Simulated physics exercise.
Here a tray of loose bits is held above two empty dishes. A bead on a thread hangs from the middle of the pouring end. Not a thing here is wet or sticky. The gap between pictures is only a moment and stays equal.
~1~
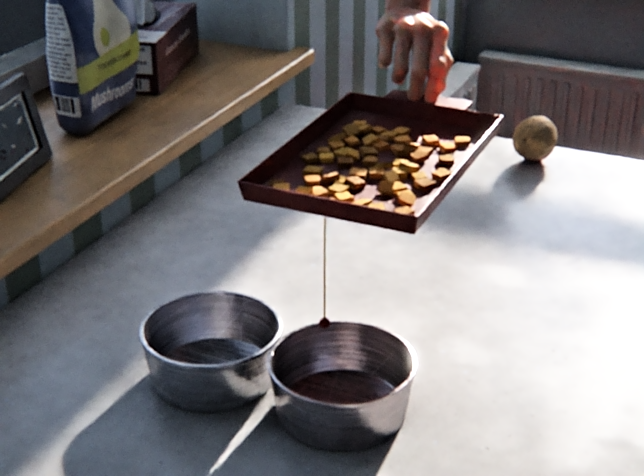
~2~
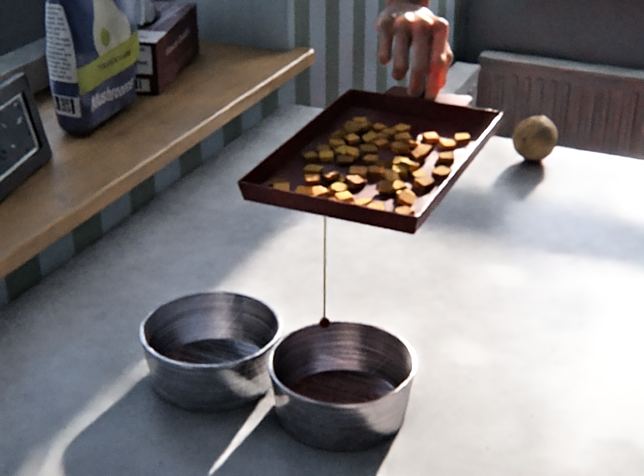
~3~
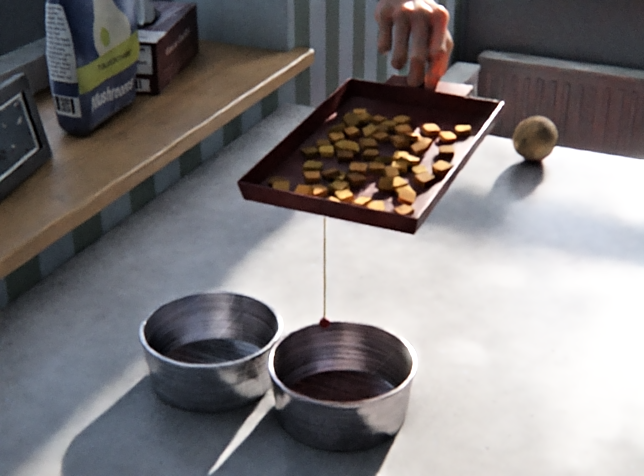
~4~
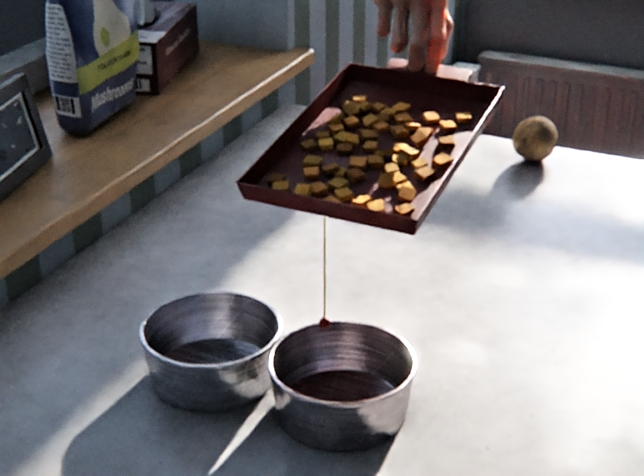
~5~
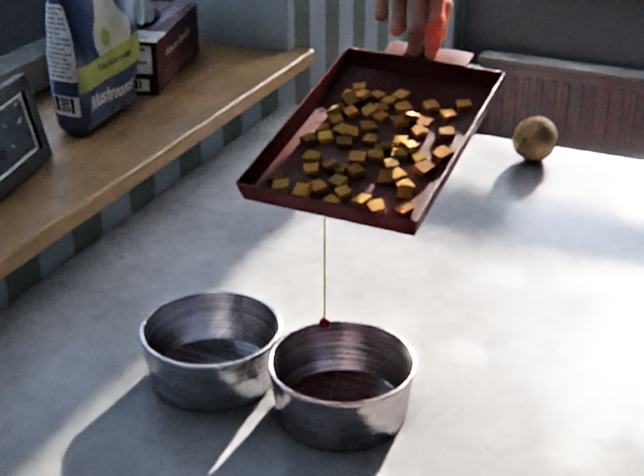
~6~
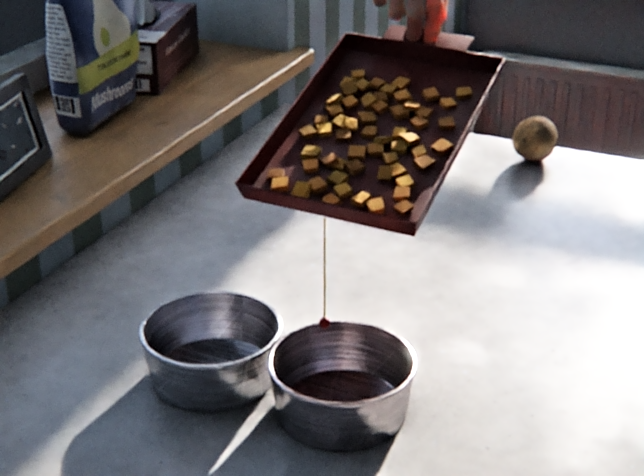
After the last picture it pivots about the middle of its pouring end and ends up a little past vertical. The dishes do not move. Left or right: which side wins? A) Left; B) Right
B, right.
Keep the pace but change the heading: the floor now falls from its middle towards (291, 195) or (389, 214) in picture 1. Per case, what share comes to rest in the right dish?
Well, 20 percent for one and then 80 percent for the other.
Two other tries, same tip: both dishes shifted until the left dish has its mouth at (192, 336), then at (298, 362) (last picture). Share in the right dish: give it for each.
About 80 per cent, then about 20 per cent.
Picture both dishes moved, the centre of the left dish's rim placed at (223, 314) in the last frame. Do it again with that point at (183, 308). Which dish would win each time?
Results - the dish on the right side first, the dish on the right side second.
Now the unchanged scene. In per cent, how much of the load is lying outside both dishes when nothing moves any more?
Roughly 20 in a hundred.
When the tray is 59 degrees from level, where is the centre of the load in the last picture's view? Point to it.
I'd put the middle of the pieces at roughly (339, 171).
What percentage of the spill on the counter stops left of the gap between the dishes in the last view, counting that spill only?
Near 60 in a hundred.
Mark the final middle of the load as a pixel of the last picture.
About pixel (321, 418).
Soon after the last picture, tray tipped steeply; all on the tray.
A little later, tray tipped right over; nearly all on the tray; a stray few in the right dish.
Later still, tray tipped past a quarter turn; most in the right dish; a small part in the left dish; about a quarter outside both.
At rest, tray tipped past a quarter turn; most in the right dish; a small part in the left dish; about a quarter outside both.
